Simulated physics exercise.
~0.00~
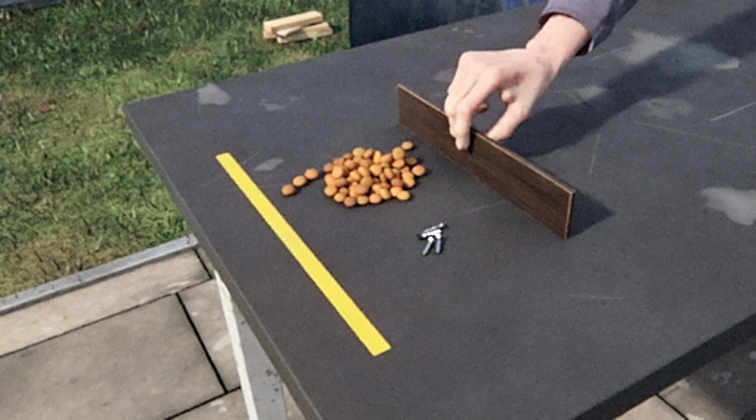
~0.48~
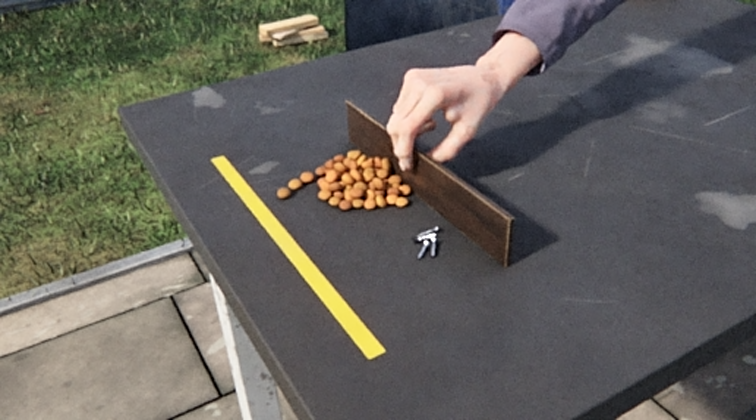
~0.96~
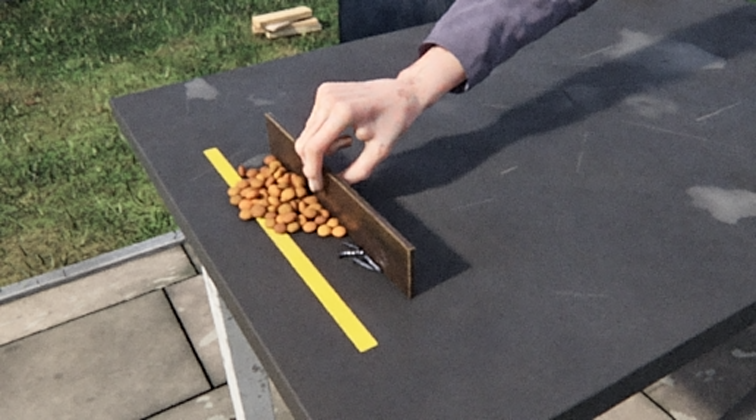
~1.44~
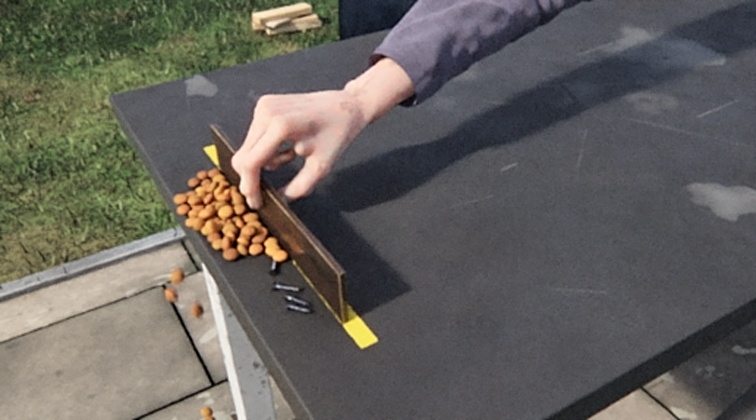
A hand pushes brown pellets and small screws left with a wooden strip, spilling some pellets.
